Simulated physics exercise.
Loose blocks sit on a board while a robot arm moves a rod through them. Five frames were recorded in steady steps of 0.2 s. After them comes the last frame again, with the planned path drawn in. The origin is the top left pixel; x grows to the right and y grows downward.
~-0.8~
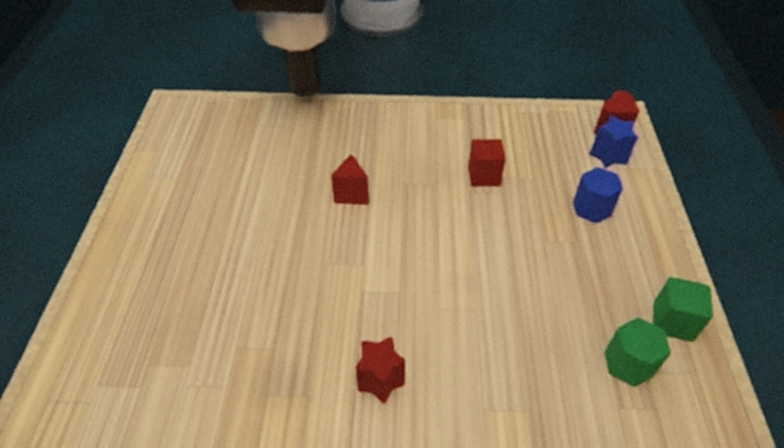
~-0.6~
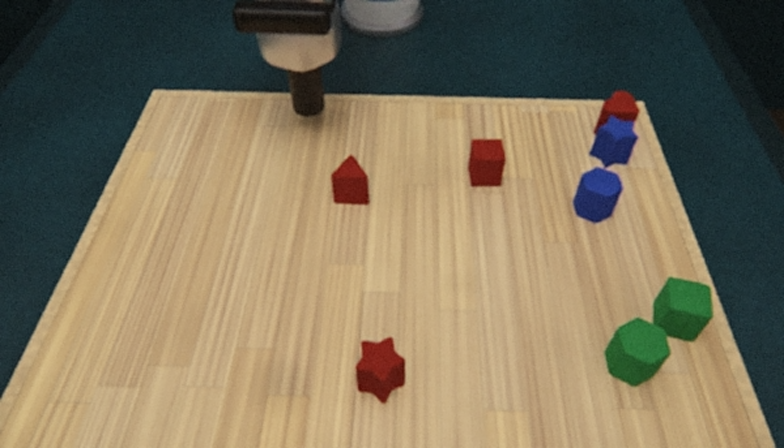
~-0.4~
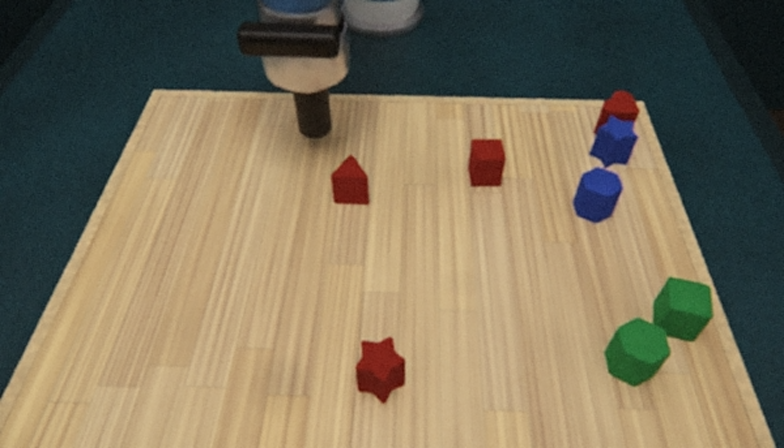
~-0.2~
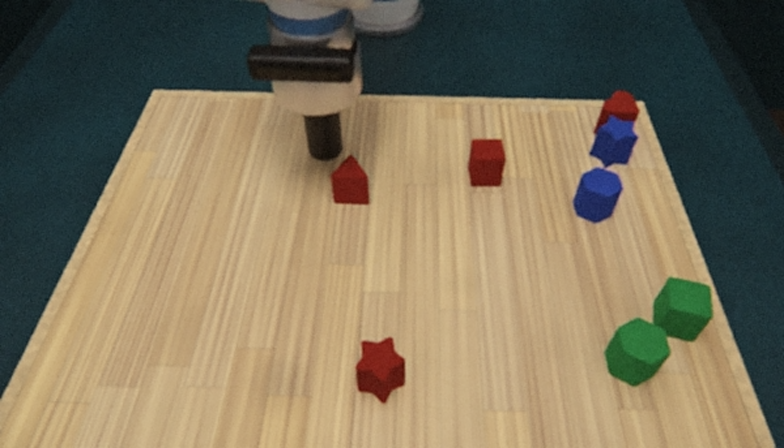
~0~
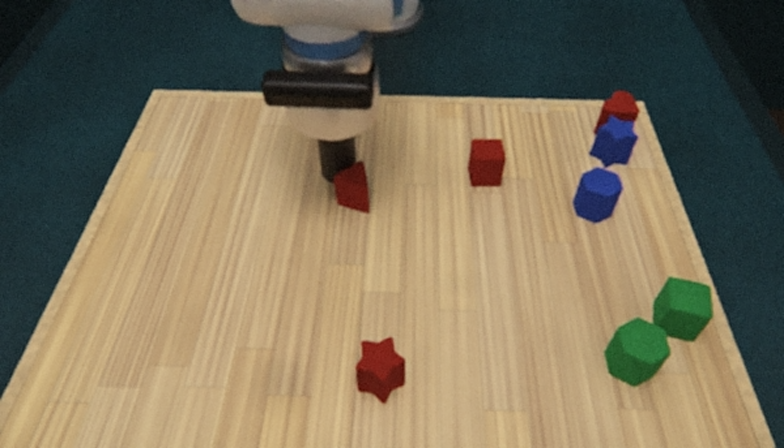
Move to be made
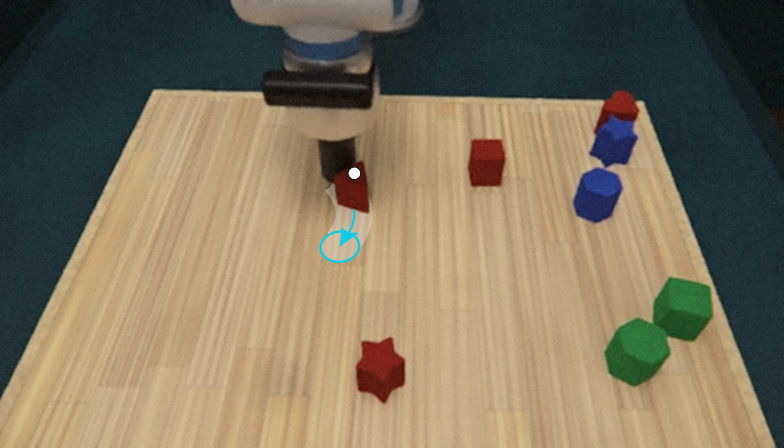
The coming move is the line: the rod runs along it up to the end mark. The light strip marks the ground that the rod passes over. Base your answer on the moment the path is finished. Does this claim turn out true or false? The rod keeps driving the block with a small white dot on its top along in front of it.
This is false.
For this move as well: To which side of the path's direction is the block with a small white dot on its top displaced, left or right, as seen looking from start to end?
The left-hand side.
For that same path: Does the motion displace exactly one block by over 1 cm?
I expect so.
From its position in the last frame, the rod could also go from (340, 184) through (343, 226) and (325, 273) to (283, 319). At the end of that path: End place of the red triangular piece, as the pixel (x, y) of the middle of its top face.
The centre of its top will be at (373, 203).
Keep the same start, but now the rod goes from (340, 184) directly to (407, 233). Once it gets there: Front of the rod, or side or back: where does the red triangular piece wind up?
I'm fairly sure the red triangular piece rides along ahead of the rod to the very end.
Path on the board, from (340, 184) through (352, 202) and (353, 224) to (340, 246); the dot is on the red triangular piece.
What follows on the original path. Halfway along, rod (353, 202); red triangular piece (375, 203), turned 15° anticlockwise.
At the end, rod (339, 235); red triangular piece (378, 211), turned 30° anticlockwise.
